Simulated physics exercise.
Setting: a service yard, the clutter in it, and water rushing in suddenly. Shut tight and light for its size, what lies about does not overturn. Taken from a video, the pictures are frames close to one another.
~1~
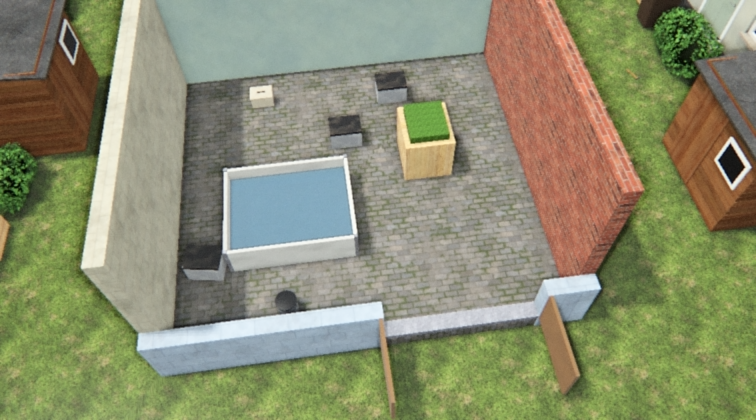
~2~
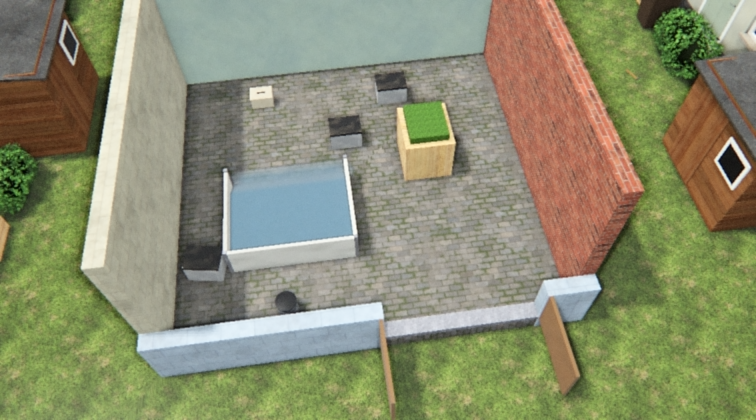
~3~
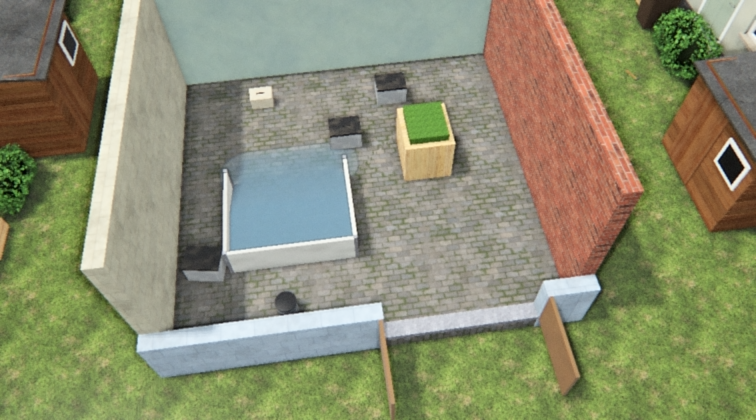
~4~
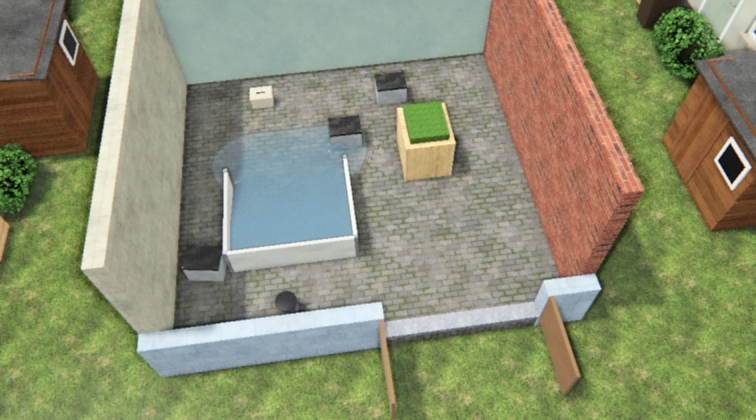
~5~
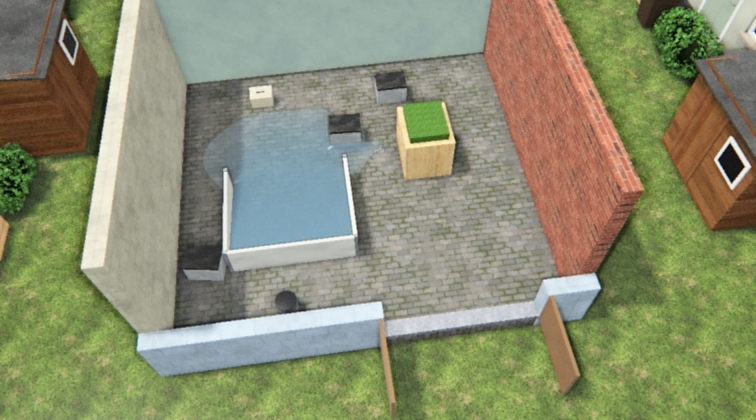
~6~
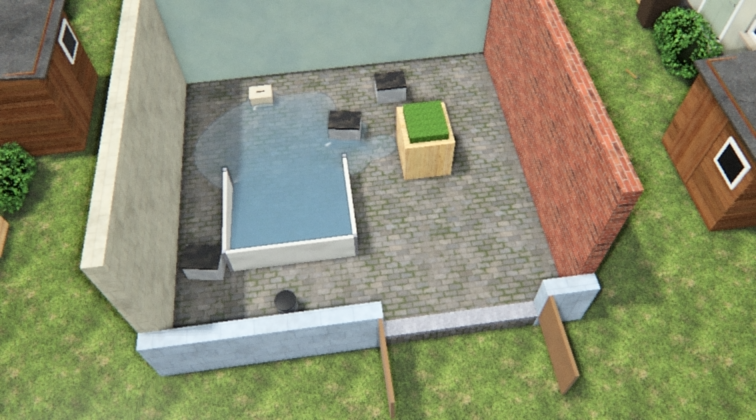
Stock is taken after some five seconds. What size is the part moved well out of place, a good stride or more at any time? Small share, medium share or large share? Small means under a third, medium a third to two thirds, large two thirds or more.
A medium share.
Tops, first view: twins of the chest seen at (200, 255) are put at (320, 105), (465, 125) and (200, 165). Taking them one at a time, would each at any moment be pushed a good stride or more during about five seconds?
Shoved clear, stays put, shoved clear.
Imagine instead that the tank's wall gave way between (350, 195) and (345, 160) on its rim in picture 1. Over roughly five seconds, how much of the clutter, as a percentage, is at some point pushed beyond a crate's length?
My estimate is some 0 per cent of them.
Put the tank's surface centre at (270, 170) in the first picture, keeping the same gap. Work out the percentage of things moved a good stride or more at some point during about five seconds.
Close to 20 in a hundred.
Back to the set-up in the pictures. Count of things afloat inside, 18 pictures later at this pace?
1.
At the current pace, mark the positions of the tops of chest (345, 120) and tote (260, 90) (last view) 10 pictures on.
Near pixel (363, 79) and pixel (225, 70).
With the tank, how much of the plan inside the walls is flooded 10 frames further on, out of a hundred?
I'd say around 50 in a hundred.
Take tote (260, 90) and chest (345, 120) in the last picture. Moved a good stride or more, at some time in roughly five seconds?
In turn: That far or more, pushed that far.
A moment on, 0 of 5 are well off their spots; 0 afloat.
Next, 2 of 5 are well off their spots; 1 afloat.
Later, 2 of 5 are well off their spots; 1 afloat.
In the end, 2 of 5 are well off their spots, and 2 have been at some point; 1 afloat.
